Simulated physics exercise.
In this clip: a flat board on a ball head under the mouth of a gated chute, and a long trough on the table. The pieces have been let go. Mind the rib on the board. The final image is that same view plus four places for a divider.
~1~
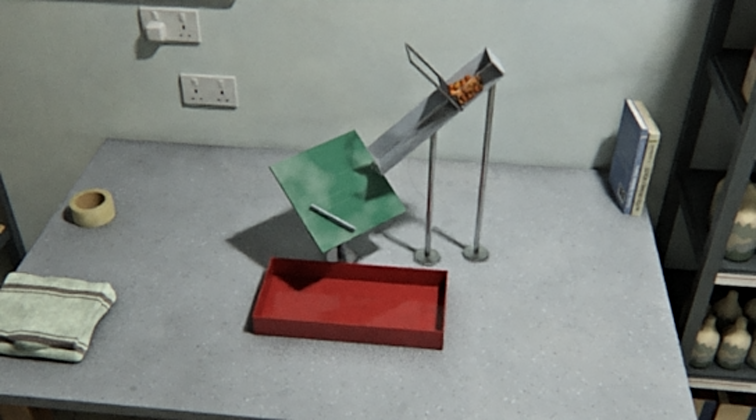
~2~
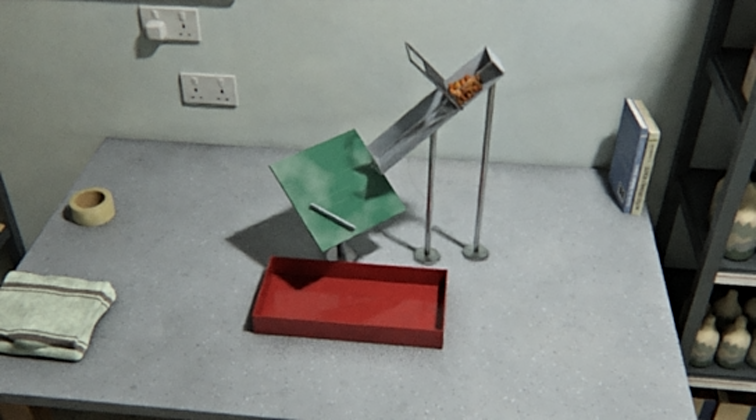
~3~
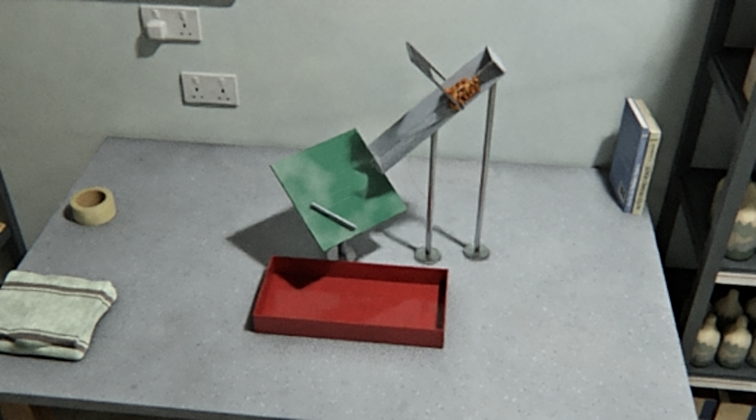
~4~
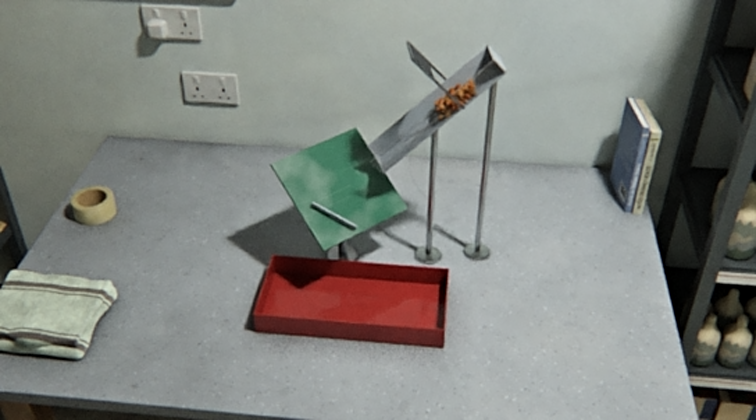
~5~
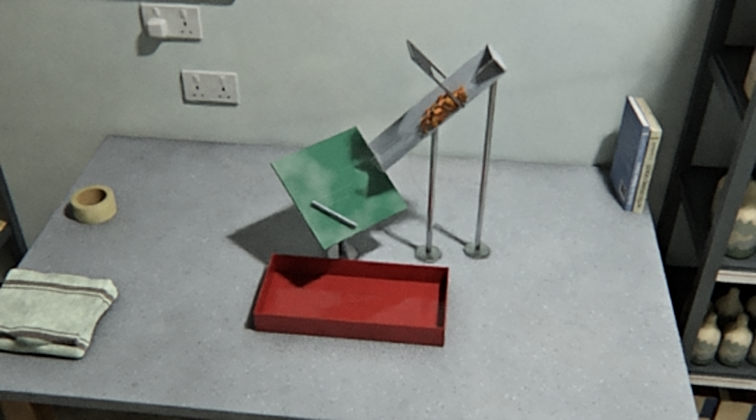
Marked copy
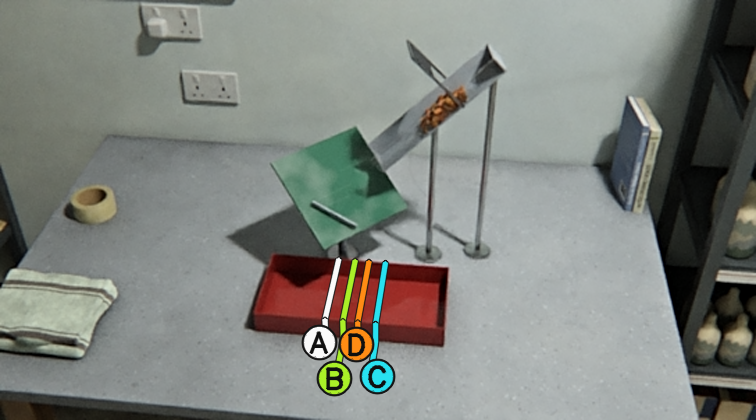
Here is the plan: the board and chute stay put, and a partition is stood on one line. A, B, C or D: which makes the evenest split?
Line C does it best.
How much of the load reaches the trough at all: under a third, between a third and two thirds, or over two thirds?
Over two thirds.
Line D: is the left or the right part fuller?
Right.
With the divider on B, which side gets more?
More lands on the right.
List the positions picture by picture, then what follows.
In the first picture, load behind the gate at (465, 90), bits of cat kibble; lip of the chute at (380, 167), sloping fairly steeply.
In the second picture, middle of the board at (339, 188), tilted fairly steeply; middle of its low edge at (366, 230); of its high edge at (313, 146).
In the third picture, front corners of the trough at (253, 315) and (444, 330), empty; front of the load at (448, 98).
In the fourth picture, middle of the load at (456, 101); its front at (438, 111), about a quarter of the way to the lip; rib from (313, 202) to (357, 227).
In the fifth picture, middle of the load at (446, 108); its front at (422, 124), about half of the way to the lip.
On the marked copy, line A crosses the front rim at (325, 319); line B crosses the front rim at (342, 320); line C crosses the front rim at (375, 323); line D crosses the front rim at (357, 321).
If A is chosen, of what is caught, a stray few on the left of the divider, nearly all on the right.
If B is chosen, of what is caught, a stray few on the left of the divider, nearly all on the right.
If C is chosen, of what is caught, about two thirds on the left of the divider, about a third on the right.
If D is chosen, of what is caught, a small part on the left of the divider, nearly all on the right.
